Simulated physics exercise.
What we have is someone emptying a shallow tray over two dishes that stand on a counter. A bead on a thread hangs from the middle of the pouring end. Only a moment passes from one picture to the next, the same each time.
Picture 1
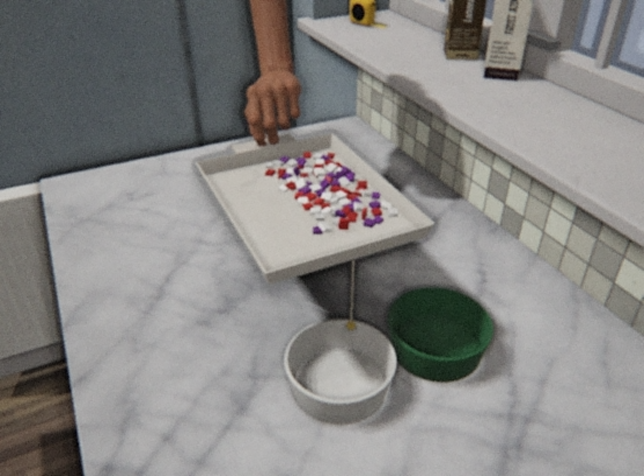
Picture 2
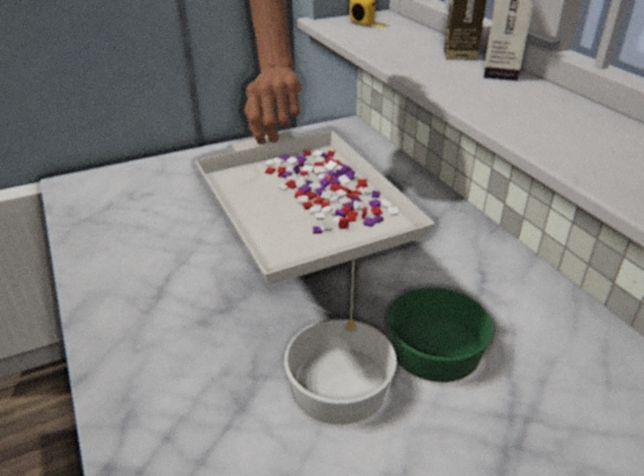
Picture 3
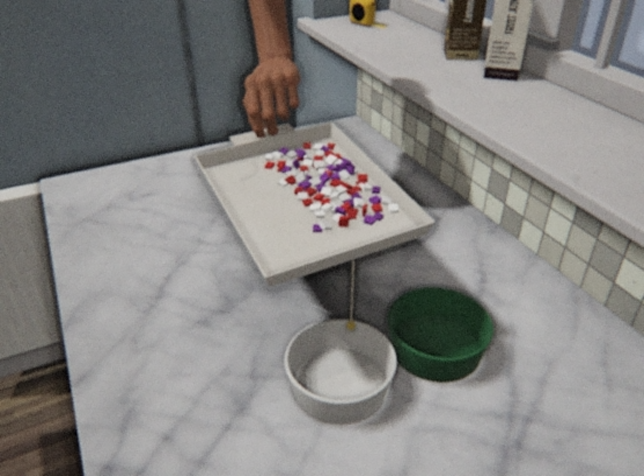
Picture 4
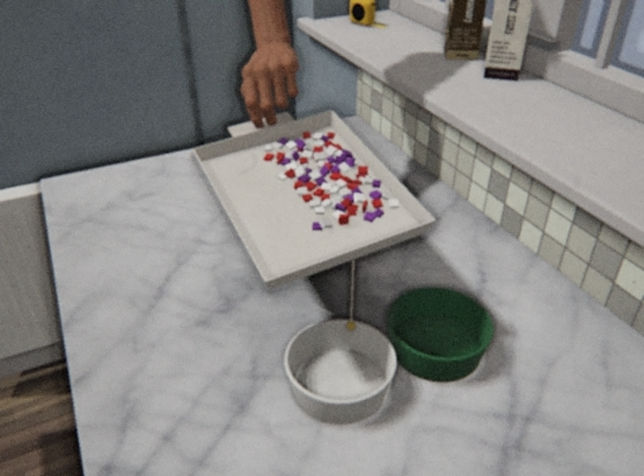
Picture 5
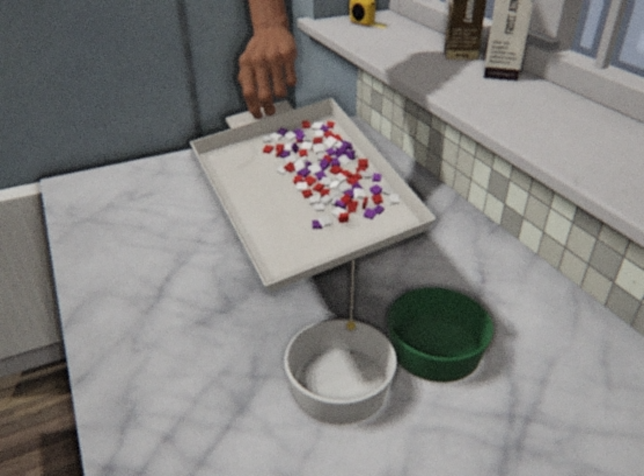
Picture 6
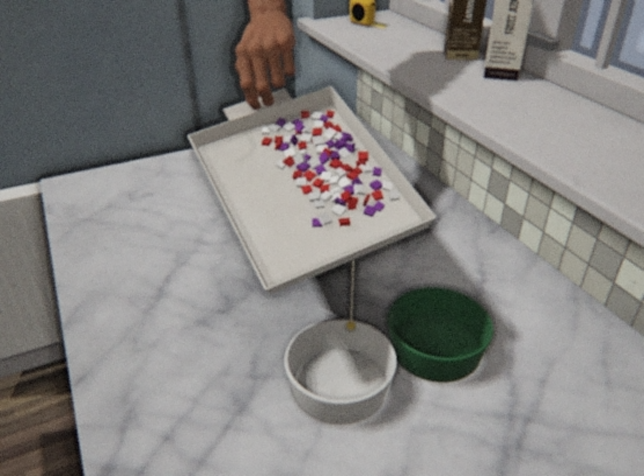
On a marble counter, a hand held a shallow tray of red, white and purple pieces above a white dish and a green one, then slowly raised the back and tilted its left front corner lower.
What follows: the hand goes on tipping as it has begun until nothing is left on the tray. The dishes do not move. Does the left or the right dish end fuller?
It favours the left dish.
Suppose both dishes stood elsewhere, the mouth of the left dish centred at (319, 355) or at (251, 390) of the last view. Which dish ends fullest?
First the left dish, then the left one.
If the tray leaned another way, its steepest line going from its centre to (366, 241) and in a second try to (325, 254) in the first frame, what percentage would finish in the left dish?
Roughly 10 per cent, and 60 per cent.
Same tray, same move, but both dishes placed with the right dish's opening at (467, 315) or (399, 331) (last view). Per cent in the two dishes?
In turn 0 and 100 in a hundred.
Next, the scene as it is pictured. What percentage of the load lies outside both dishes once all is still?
Near 70 %.
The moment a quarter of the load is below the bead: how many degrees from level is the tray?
Roughly 70°.
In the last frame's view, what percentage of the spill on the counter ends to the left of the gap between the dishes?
It comes to 100 per cent or so.
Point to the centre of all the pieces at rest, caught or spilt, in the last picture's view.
Near (282, 391).
Soon after the last picture, tray tipped steeply; most on the tray; a stray few outside both; a small part in the air.
A little later, tray tipped right over; about a quarter on the tray; about a quarter in the left dish; about half outside both; a small part in the air.
Later still, tray tipped past a quarter turn; about a third in the left dish; about two thirds outside both.
At rest, tray tipped past a quarter turn; about a third in the left dish; none in the right dish; about two thirds outside both.
